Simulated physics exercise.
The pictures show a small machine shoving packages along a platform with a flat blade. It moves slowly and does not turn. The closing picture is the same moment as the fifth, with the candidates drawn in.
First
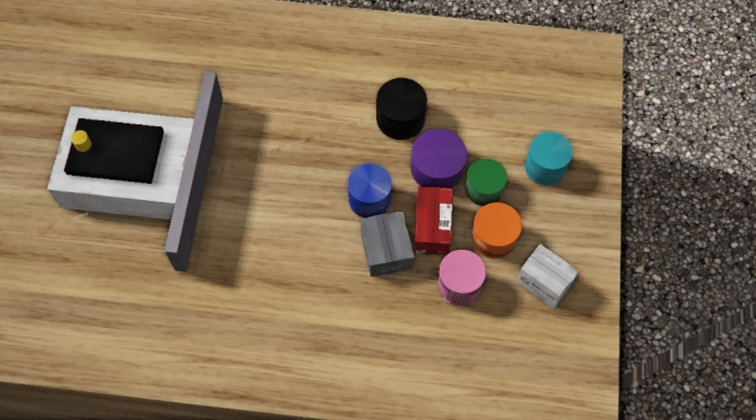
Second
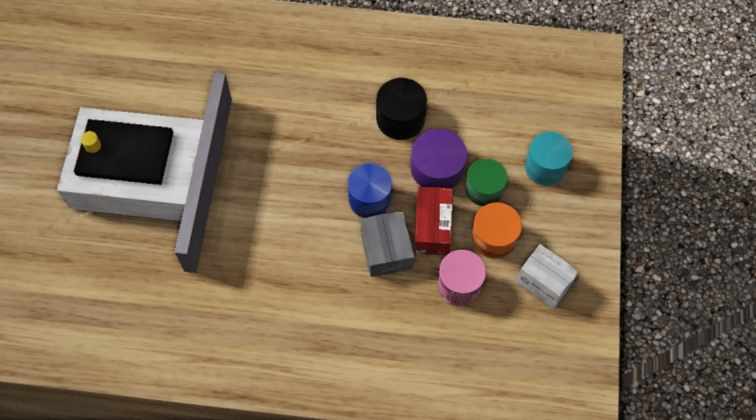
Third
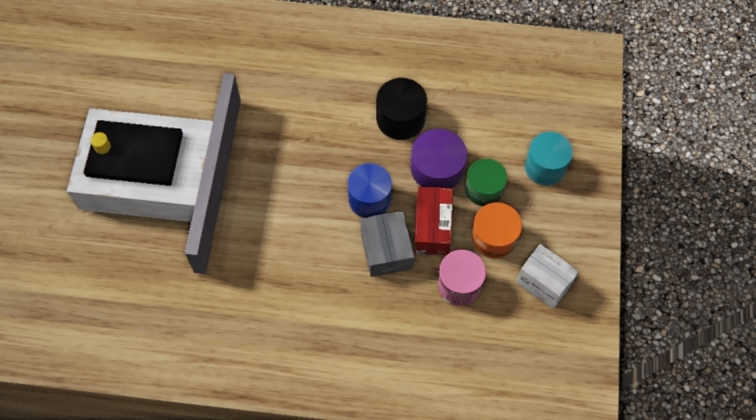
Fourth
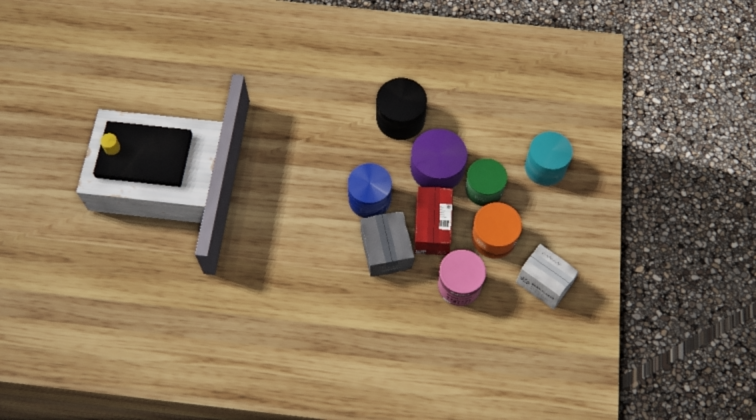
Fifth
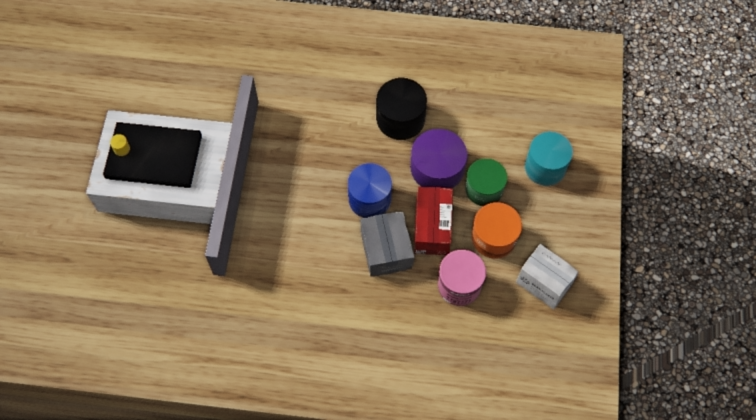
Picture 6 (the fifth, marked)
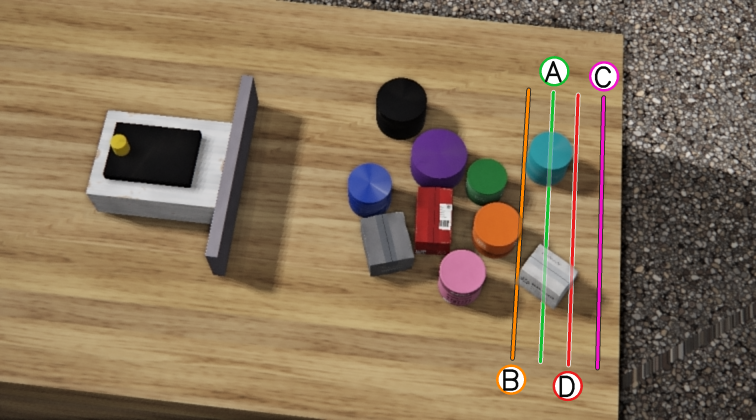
A wooden platform with light, streaky grain fills most of the view from high above, with grey gravelly ground along its right side. A small white machine with a black top, a yellow knob and a flat grey blade sits at left, while black, purple, blue, green, turquoise, orange and pink canisters cluster at right around red, grey and whitish boxes. The machine creeps a short way rightward without turning, touching nothing, while the packages and the camera stay still.
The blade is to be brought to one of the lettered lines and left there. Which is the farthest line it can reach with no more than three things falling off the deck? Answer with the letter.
Up to line A.
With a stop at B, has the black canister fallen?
No.
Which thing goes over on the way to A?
The orange pail goes over.
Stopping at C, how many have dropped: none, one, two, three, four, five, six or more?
In all, six or more.
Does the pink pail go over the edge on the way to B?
No.
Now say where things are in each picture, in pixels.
Black canister (401, 109); orange pail (496, 231); grey box (387, 244), in the first frame.
Robot (130, 151); red parcel (433, 221), in the second frame.
Robot (140, 152); turquoise canister (549, 159), in the third frame.
Robot (150, 154); pink pail (461, 279), in the fourth frame.
Robot (160, 155); blue canister (369, 191); black canister (401, 109); orange pail (496, 231), in the fifth frame.
On the marked copy, A at (547, 219); B at (521, 216); C at (601, 224); D at (574, 221).
Taking A. A third of the way, robot (273, 167); white box (547, 277); turquoise canister (548, 159).
Two thirds of the way, robot (388, 179); orange pail (565, 232); white box (557, 280).
When it is over, robot (477, 188); orange pail over the edge; green pail (619, 203); one fallen.
As for the rest, B is within the limit but short; C drops eight; D drops five.
